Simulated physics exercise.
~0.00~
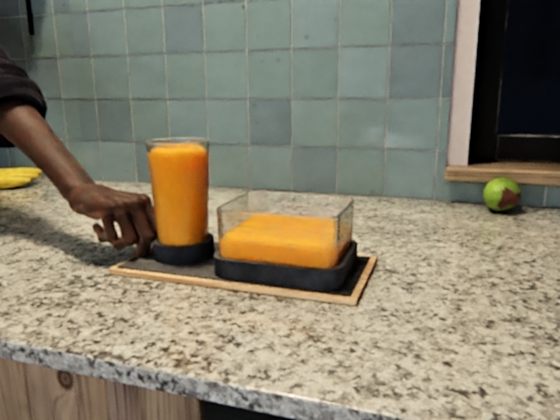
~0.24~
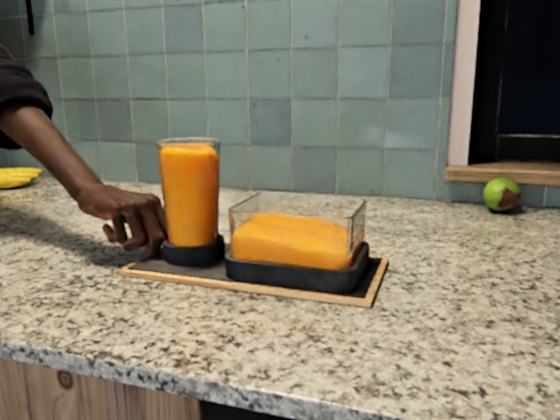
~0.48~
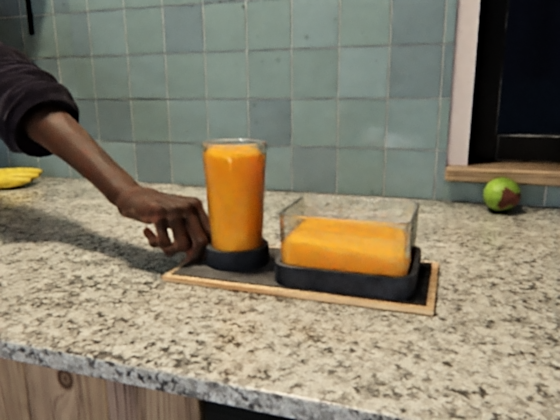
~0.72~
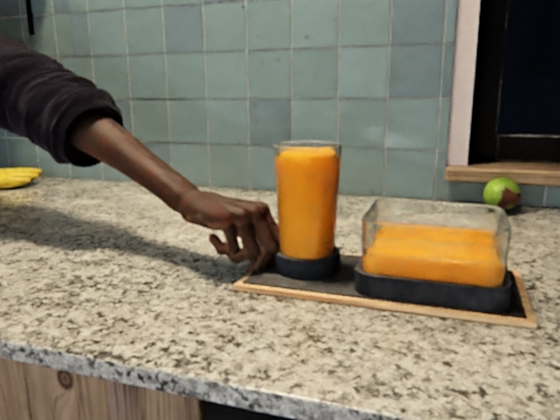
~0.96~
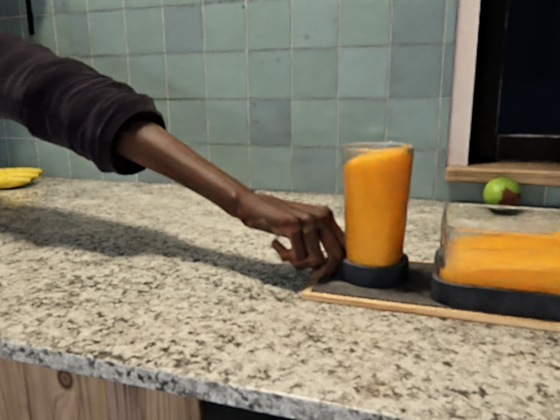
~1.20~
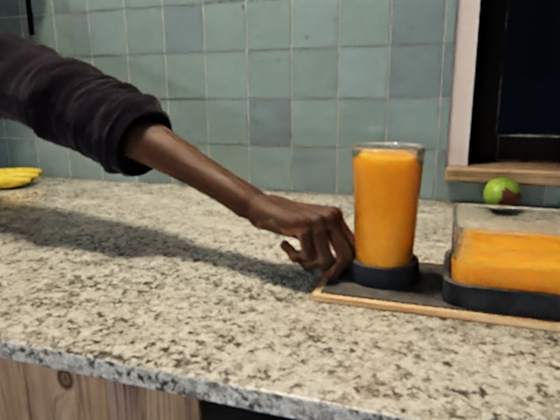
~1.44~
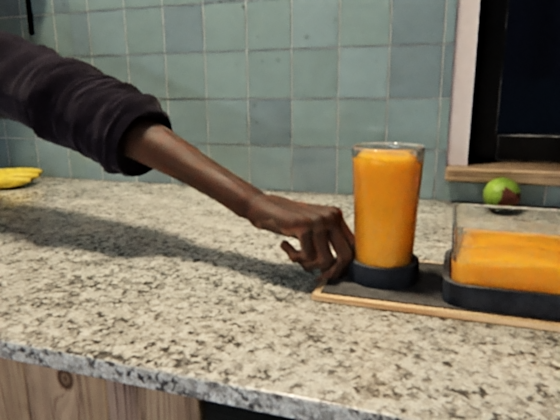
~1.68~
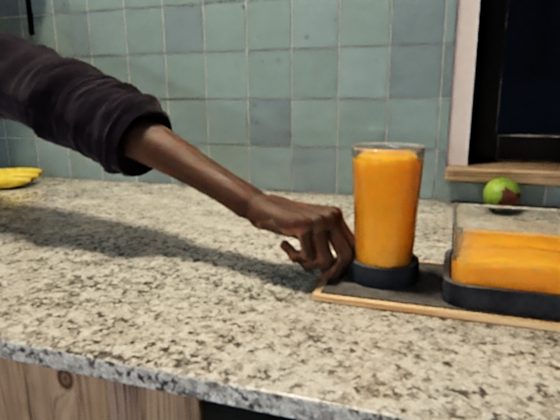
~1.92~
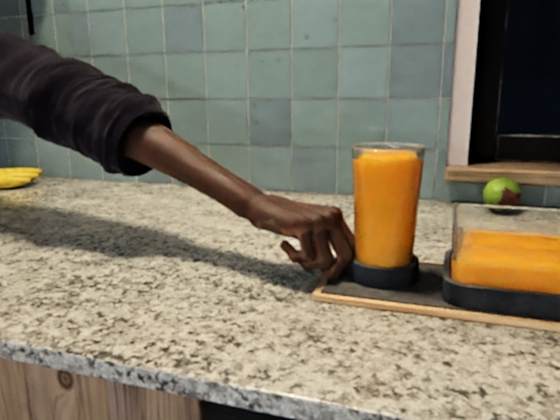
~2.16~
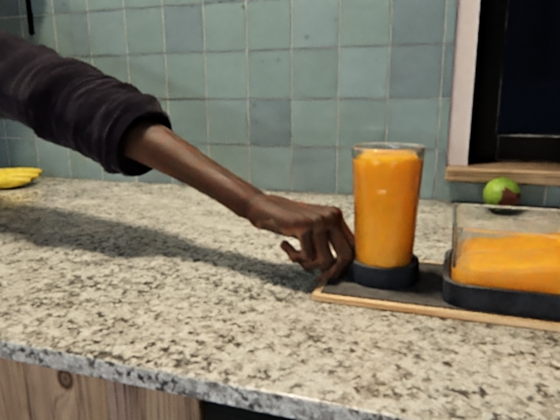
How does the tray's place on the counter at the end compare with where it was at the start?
The tray ends up much farther to the right, and slightly nearer the front of the counter. It starts fully in view near the middle and finishes with its right end out of view.
A hand slid a tray holding a tall glass and a clear box of orange juice to the right along a speckled counter; the juice tilted, nothing spilled, and the tray stopped partly out of view with the hand still beside the glass.
